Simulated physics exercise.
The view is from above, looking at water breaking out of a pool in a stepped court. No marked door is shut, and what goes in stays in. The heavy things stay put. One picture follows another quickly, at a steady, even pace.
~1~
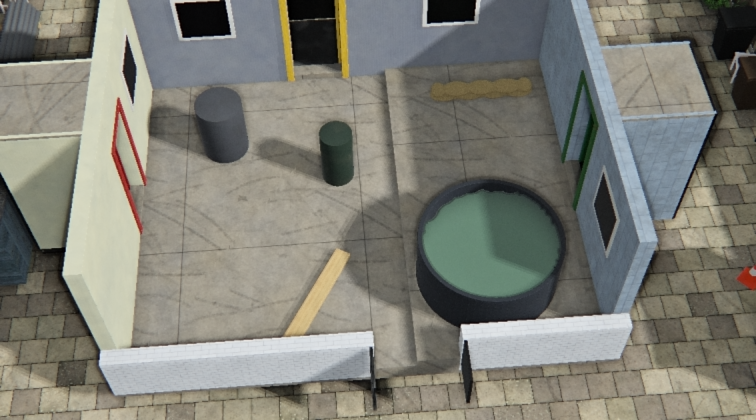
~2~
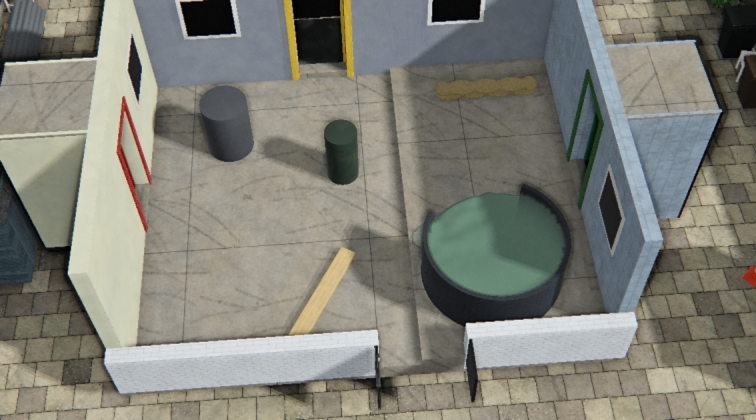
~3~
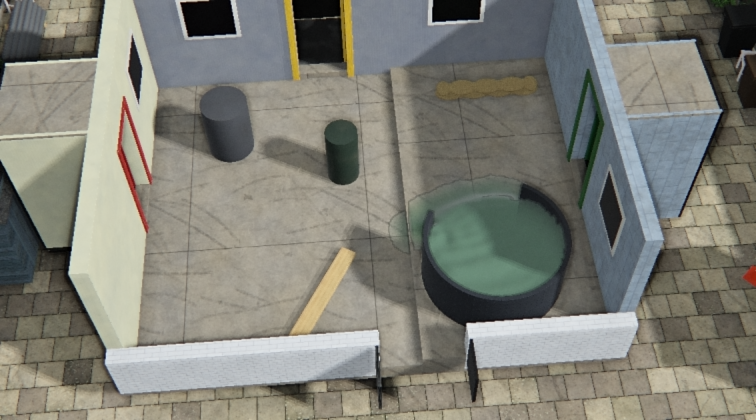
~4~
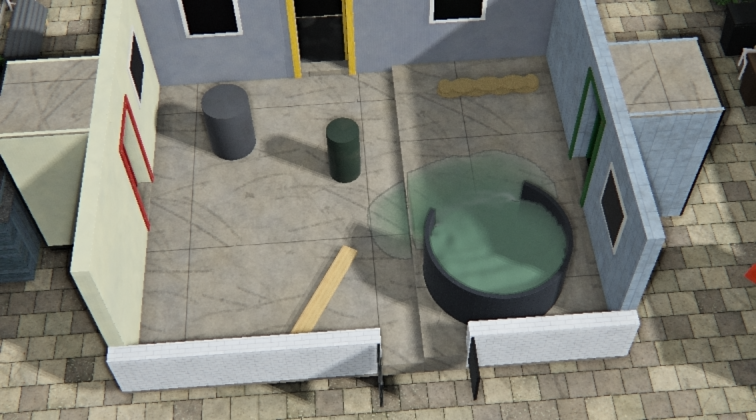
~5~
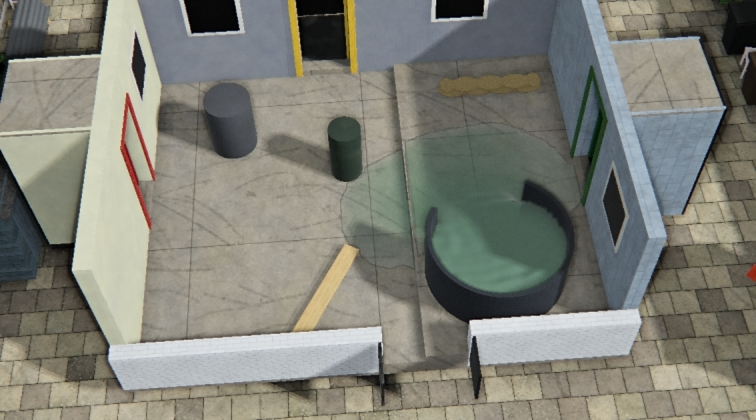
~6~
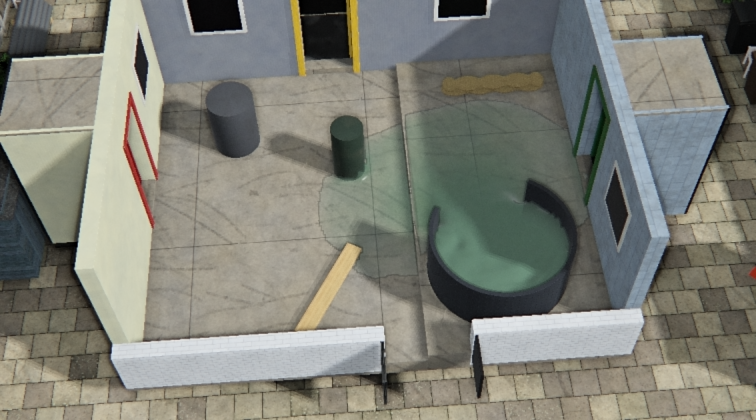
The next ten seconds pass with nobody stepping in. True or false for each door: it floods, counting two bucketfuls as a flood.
Yellow door - true; green door - false; red door - true.
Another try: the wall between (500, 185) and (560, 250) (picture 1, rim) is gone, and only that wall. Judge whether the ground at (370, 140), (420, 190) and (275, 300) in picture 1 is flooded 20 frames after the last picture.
Respectively: Drenched, parched and parched.
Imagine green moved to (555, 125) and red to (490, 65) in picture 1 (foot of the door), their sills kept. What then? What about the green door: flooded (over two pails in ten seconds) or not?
Note: Green door breaks the limit.
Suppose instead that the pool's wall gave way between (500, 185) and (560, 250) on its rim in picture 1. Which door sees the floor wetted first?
That would be the green door.
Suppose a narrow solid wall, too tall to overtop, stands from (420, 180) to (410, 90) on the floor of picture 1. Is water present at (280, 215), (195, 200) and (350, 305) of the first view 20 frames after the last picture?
Taking the points in order - wetted, wetted, unwetted.
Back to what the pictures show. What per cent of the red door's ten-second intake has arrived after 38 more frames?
Near 80 %, I'd say.
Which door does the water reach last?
I'd go with the door marked red.
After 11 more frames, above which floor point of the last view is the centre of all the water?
The water centres close to (436, 167).
A moment on, water covers 45 % of the floor; the yellow door under two buckets in, the green door under two buckets in, the red door not reached.
Next, water covers 55 % of the floor; the yellow door over two buckets in, the green door under two buckets in, the red door wet at the sill, nothing in.
Then, water covers 65 % of the floor; the yellow door far over two buckets in, the green door under two buckets in, the red door over two buckets in.
Later, water covers 85 % of the floor; the yellow door far over two buckets in, the green door under two buckets in, the red door far over two buckets in.
In the end, water covers 95 % of the floor; the yellow door far over two buckets in, the green door under two buckets in, the red door far over two buckets in.
